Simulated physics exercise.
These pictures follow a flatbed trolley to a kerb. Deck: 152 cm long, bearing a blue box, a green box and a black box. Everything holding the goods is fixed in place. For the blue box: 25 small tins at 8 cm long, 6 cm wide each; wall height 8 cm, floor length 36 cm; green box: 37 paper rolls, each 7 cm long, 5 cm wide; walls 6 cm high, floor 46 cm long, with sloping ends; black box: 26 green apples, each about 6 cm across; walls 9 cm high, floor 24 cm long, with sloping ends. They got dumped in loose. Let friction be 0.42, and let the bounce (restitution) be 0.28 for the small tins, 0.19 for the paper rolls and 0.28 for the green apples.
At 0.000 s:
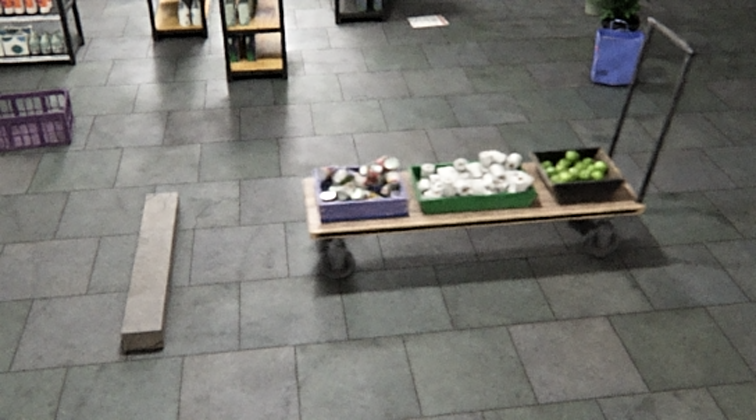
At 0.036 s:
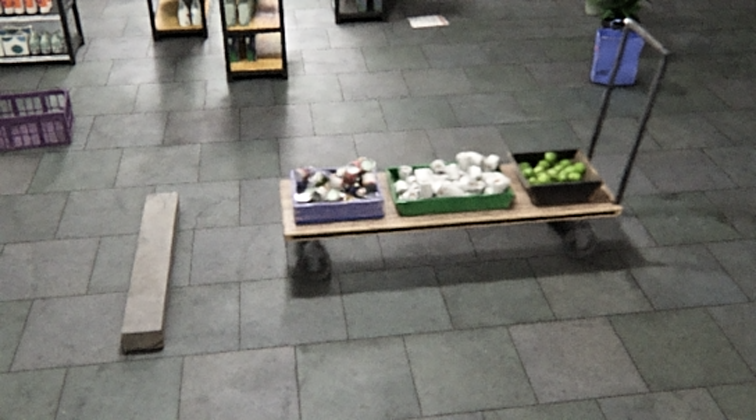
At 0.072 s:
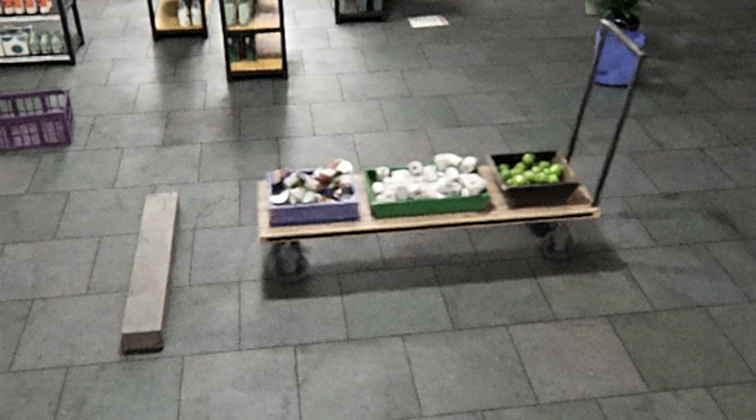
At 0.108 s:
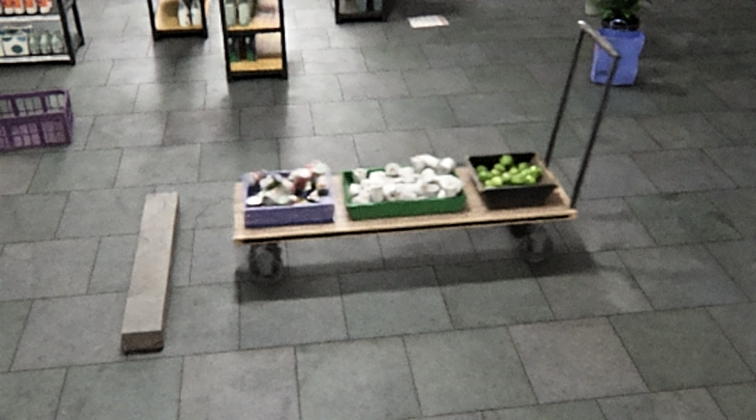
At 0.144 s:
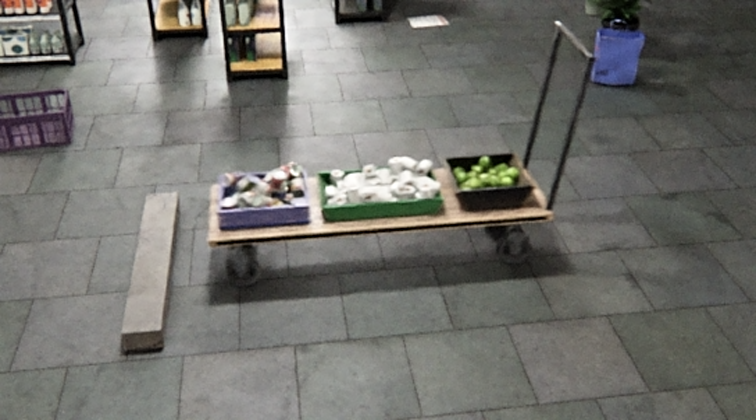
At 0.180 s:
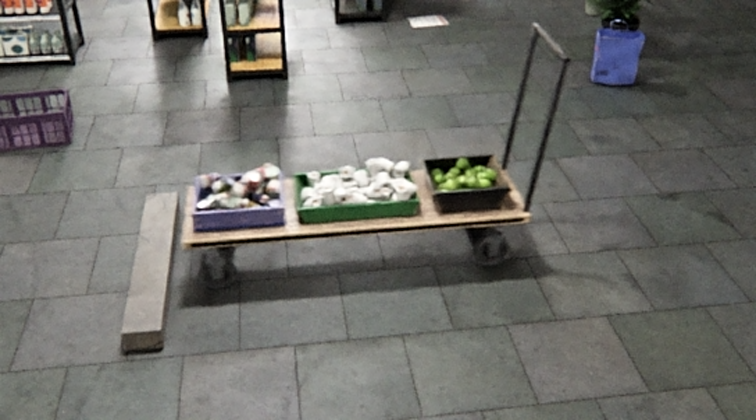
A flatbed trolley with a tall handle at its right end stands on a grey tiled shop floor, seen from above by a still camera. It carries a blue box of small tins, a green box of white paper rolls and a black box of green apples, with a kerb lying at left and shelves behind. The trolley rolls steadily leftward towards the kerb, its load staying in place.
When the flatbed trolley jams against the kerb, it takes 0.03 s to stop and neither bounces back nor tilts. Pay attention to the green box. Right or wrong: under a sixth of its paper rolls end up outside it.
Wrong, over a sixth do.
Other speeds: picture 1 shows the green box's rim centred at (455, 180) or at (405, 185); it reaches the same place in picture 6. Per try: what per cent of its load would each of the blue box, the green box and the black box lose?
Blue box: 30 / 0 percent; green box: 40 / 0 percent; black box: 10 / 0 percent.
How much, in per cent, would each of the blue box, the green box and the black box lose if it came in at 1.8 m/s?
In that case the blue box sheds 20 per cent of its load, the green box 20 per cent, and the black box 0 per cent.
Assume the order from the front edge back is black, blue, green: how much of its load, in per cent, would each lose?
With that order the blue box sheds 30 per cent of its load, the green box 50 per cent, and the black box 20 per cent.
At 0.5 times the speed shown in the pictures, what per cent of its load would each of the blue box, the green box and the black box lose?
Then the blue box sheds 0 per cent, the green box 10 per cent, and the black box 0 per cent.
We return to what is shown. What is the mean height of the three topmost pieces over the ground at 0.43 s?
On average they sit about 58 cm high.
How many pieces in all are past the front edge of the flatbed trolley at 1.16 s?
Around 12.
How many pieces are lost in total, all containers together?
Count of pieces - near 30.
After 0.21 s, impact.
After 0.31 s, blue box 23 in, 2 out, green box 35 in, 2 out and black box 25 in, 1 out.
After 0.43 s, blue box 16 in, 9 out, green box 26 in, 11 out and black box 22 in, 4 out.
After 0.66 s, blue box 15 in, 10 out, green box 21 in, 16 out and black box 22 in, 4 out.
Outcome (at 1.16 s), blue box 15 in, 10 out, green box 20 in, 17 out and black box 22 in, 4 out. Asked share, 17 of 37, 46 per cent.
